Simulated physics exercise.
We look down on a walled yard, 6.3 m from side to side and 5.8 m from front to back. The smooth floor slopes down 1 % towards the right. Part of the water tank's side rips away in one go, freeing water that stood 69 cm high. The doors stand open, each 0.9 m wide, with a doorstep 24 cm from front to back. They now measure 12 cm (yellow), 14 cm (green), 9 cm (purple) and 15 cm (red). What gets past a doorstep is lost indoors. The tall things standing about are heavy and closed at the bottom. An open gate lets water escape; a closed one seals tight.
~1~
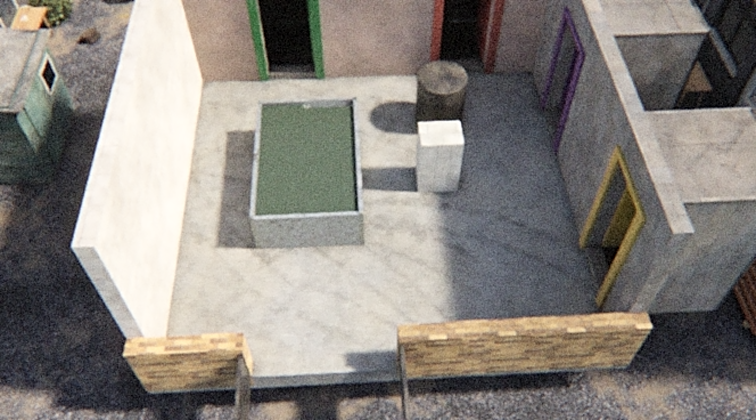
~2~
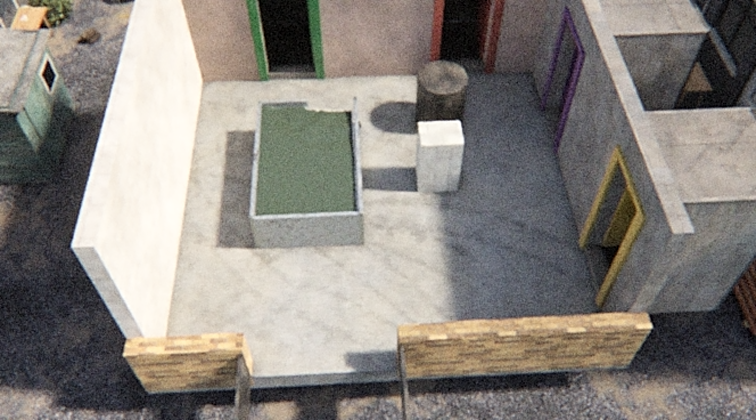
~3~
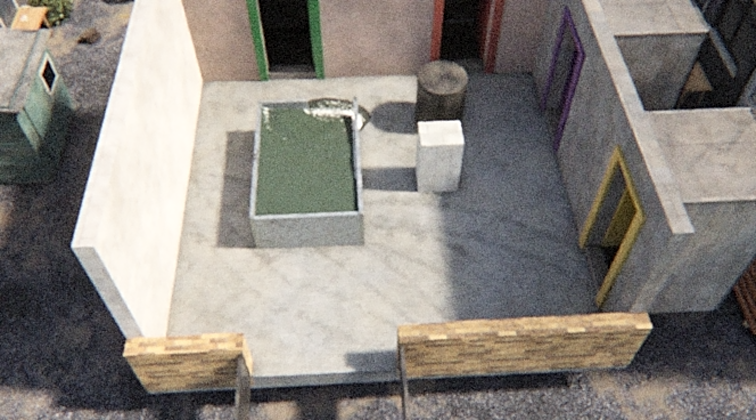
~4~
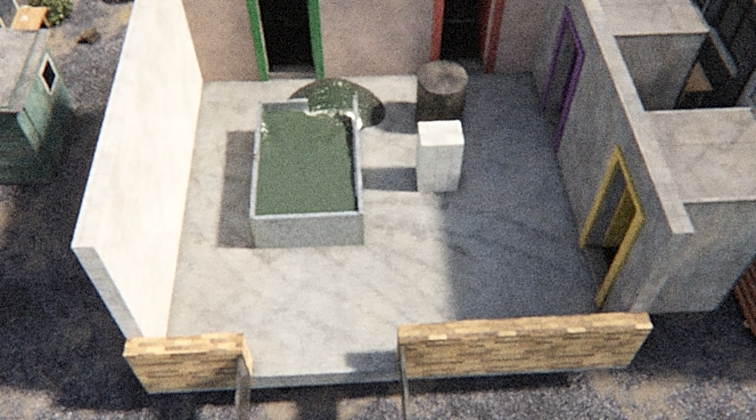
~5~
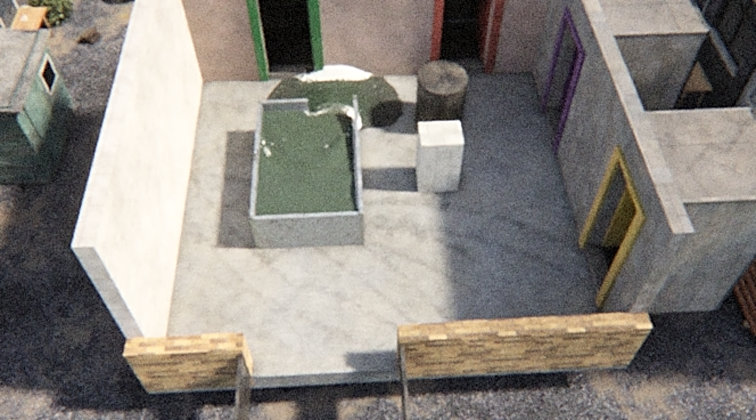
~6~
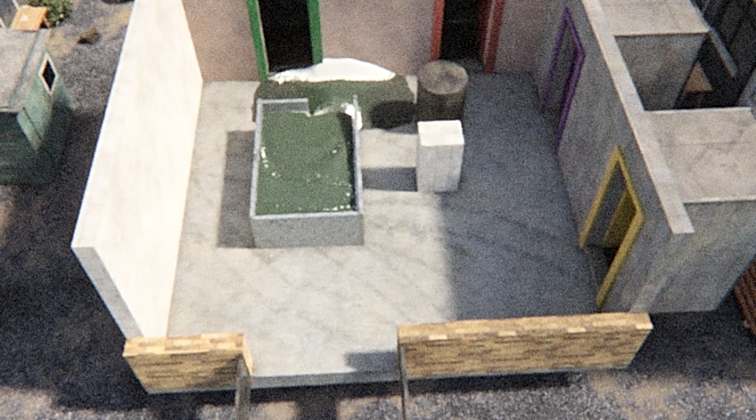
The clip opens on a walled yard where a rectangular tank of dark green water stands still on a pale floor. The tank's far side breaks open near its right corner, and water pours through the gap, fanning out behind it in a foam-edged sheet that reaches the green-framed door.
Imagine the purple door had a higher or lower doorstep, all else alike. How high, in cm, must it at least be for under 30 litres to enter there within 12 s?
At least 10 cm or so.
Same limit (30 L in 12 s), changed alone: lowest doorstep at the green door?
About 25 cm at green.
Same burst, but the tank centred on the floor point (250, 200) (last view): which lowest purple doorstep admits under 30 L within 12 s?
Some 7.0 cm.
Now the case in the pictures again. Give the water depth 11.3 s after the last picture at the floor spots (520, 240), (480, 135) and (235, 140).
About 8, 3 and 4 cm.
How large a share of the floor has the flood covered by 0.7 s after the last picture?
Near 15 per cent is wet.
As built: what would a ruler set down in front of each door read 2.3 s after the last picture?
Depths in cm: Yellow 0, green 21, purple 15, red 9.
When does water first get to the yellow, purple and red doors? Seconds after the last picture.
Yellow 2.8 s, purple 1.4 s, red 0.4 s.
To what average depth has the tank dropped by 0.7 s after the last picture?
About 51 cm.
Then, 0.7 s after the last picture water covers 15 % of the floor, deepest (43 cm) near (337, 85); it has not reached the purple door.
Then, 2.3 s after the last picture water covers 35 % of the floor, deepest (36 cm) near (524, 72); 15 cm at the purple door, 8 litres in over its 9 cm doorstep.
Then, 11.3 s after the last picture water covers 95 % of the floor, deepest (11 cm) near (524, 72); 6 cm at the purple door, 39 litres in over its 9 cm doorstep.
At the purple door as built, the water peaked near 16 cm, 1.9 s after the last picture.
With a doorstep of 8.5 cm, 45 litres would have come in within the 12 s; with 11.5 cm, 18 litres. So under 30 litres takes about 10 cm.
